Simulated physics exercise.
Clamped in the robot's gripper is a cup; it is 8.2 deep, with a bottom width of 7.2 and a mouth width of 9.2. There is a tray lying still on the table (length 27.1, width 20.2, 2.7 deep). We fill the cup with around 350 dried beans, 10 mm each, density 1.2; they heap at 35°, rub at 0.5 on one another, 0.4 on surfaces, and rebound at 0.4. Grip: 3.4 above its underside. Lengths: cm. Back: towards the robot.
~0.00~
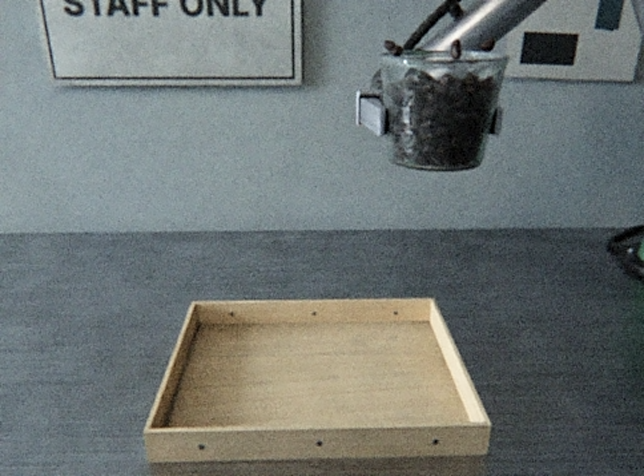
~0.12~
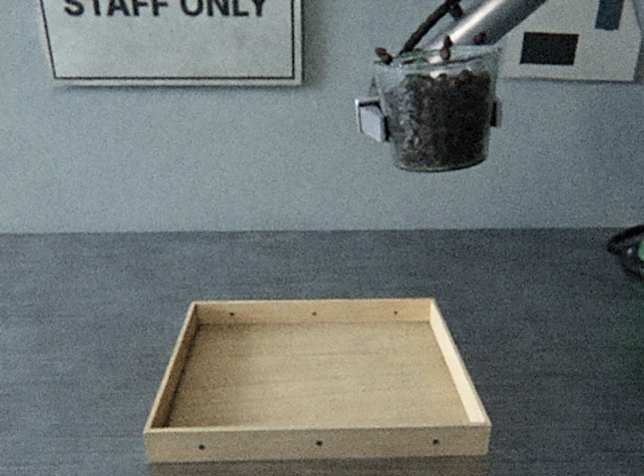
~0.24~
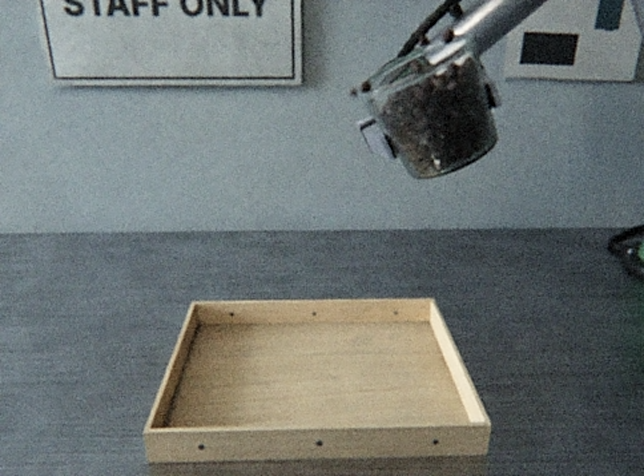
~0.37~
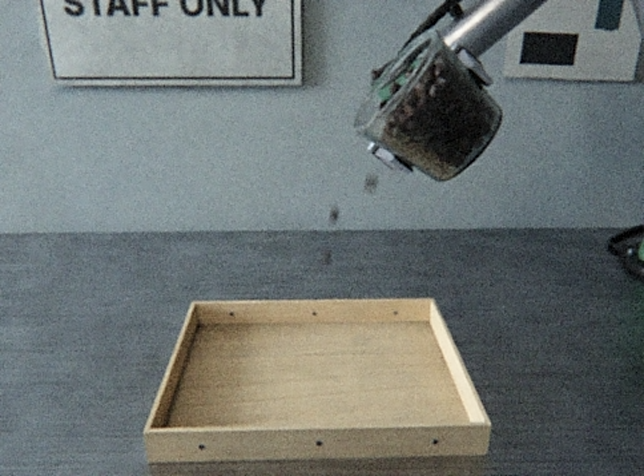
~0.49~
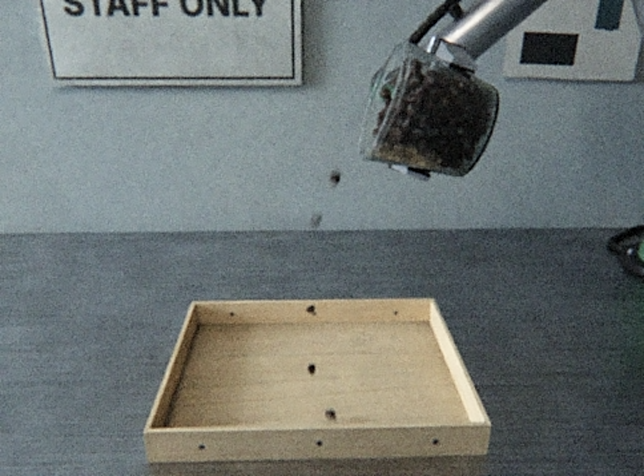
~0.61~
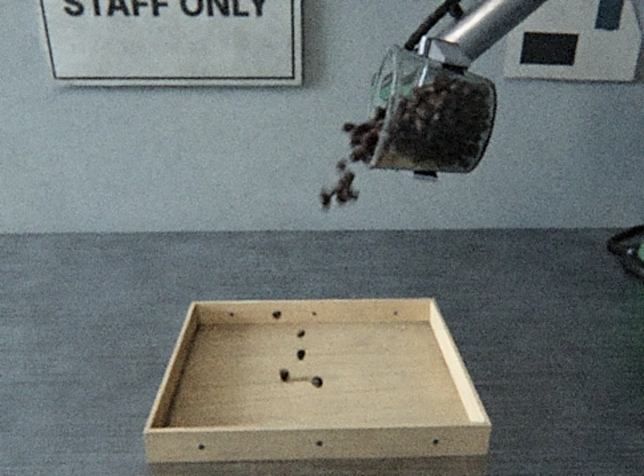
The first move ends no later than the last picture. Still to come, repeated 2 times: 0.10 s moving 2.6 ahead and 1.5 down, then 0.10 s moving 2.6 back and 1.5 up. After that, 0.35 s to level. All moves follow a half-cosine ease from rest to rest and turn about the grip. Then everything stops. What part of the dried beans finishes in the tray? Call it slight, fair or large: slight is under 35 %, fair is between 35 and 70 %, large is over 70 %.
I would call it fair, between 35 and 70 %.
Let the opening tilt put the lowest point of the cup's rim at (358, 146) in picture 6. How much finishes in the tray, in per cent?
25 %.
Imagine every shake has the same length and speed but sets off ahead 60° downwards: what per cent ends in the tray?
Close to 30 in a hundred.
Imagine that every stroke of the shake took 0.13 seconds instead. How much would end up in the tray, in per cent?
In that case some 45 per cent.
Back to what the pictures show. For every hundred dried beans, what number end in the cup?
I'd estimate close to 50 percent finishes there.
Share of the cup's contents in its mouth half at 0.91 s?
Around 50 percent.
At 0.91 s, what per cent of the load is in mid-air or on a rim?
About 20 per cent.
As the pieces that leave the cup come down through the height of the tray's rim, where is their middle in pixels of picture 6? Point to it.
Roughly at (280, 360).
After 0.91 s, tilted 79° forward, highest piece 25 above the table; 225 in the cup, 51 in the tray, 70 in flight or on a rim.
After 1.21 s, tilted 31° forward, highest piece 29 above the table; 171 in the cup, 167 in the tray, 2 on the table or floor, 6 in flight or on a rim.
After 1.56 s, level, highest piece 29 above the table; 173 in the tray, 171 in the cup, 2 on the table or floor.
After 2.61 s, level, highest piece 29 above the table; 173 in the tray, 171 in the cup, 2 on the table or floor.
At rest, 173 in the tray, 171 in the cup, 2 on the table or floor. That is 50 % in the tray.
